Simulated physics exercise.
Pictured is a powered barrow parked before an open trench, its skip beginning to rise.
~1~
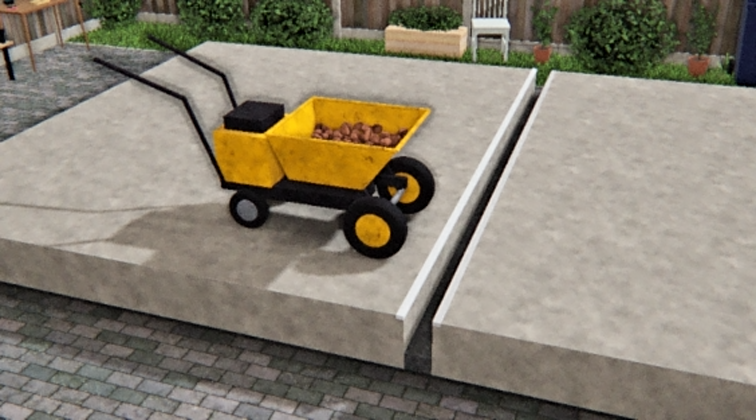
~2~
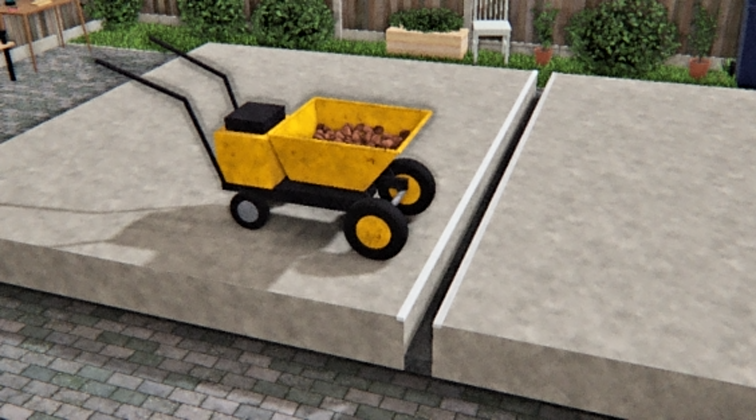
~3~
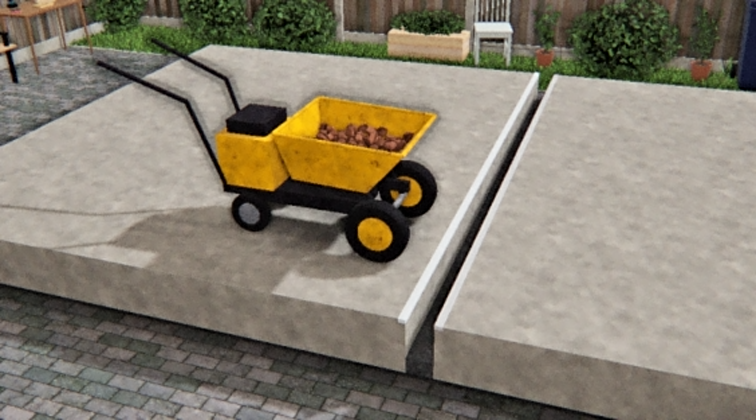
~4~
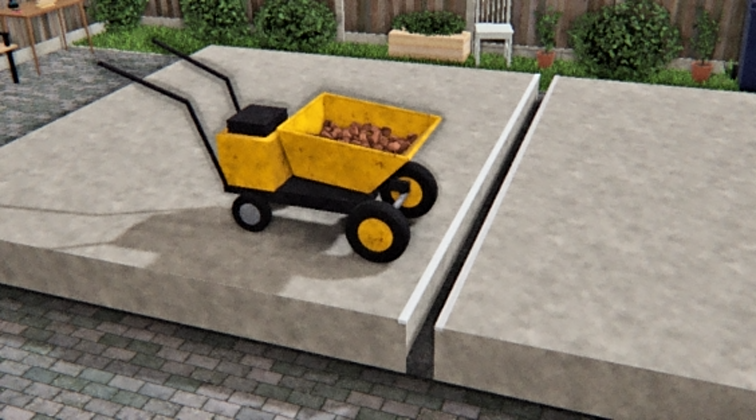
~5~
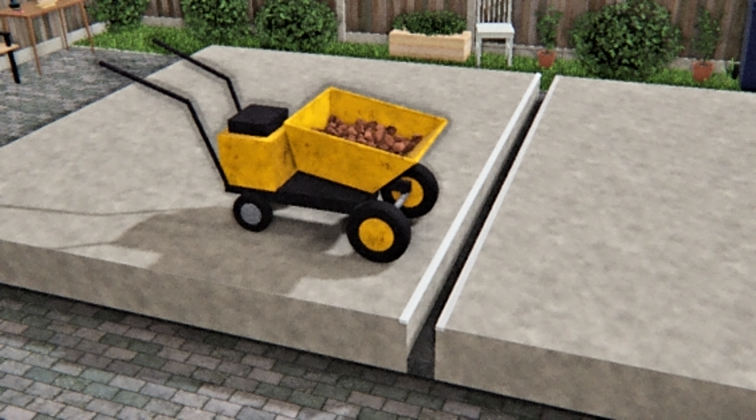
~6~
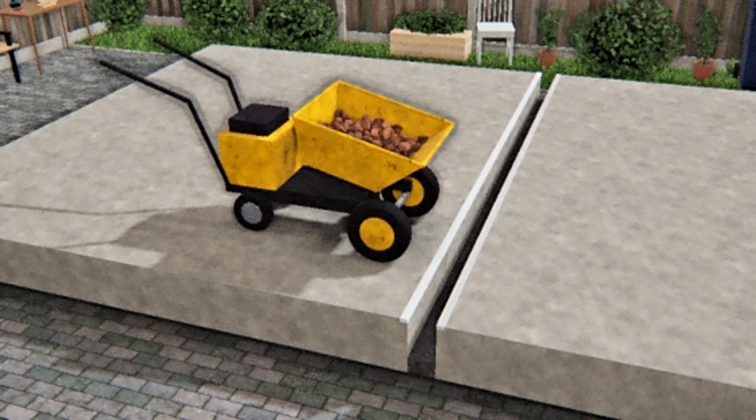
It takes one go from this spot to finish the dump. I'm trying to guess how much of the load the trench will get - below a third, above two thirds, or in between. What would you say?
I would say below a third.
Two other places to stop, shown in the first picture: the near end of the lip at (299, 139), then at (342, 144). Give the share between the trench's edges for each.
First try: 20 per cent; second try: 80 per cent.
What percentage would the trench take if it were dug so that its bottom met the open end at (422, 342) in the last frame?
I'd say roughly 10 in a hundred.
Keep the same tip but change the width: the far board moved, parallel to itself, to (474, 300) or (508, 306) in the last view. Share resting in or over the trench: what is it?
I'd say some 40 in a hundred, followed by 100 in a hundred.
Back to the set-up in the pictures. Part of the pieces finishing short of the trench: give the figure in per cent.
0 per cent.
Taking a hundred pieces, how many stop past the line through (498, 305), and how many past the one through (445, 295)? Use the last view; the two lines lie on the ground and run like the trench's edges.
Estimate, first then second: 40 %, 90 %.
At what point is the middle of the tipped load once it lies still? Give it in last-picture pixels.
Centre at rest, last view: Approx. (509, 251).
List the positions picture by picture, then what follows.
In the first picture, lip of the skip at (396, 151), level; top of the load at (346, 143), lumps of rubble; first edge of the trench at (416, 286); far edge at (451, 292), the trench under half as wide as the skip, and about as deep as wide.
In the second picture, lip of the skip at (398, 153), level; top of the load at (339, 145).
In the third picture, lip of the skip at (402, 156), tipped barely; top of the load at (342, 146).
In the fourth picture, lip of the skip at (408, 159), tipped a little; top of the load at (337, 144).
In the fifth picture, lip of the skip at (415, 162), tipped a little; top of the load at (343, 141).
In the sixth picture, lip of the skip at (422, 166), tipped a little; top of the load at (339, 132); first edge of the trench at (420, 289); far edge at (455, 296).
Soon after the last picture, skip tipped steeply; all in the skip.
A little later, skip tipped steeply; nearly all in the skip; a small part beyond it; a stray few falling.
Later still, skip tipped right over; a small part in the skip; a stray few in or heaped over the trench; most beyond it.
By the end, skip tipped right over; a stray few in the skip; a small part in or heaped over the trench; nearly all beyond it.
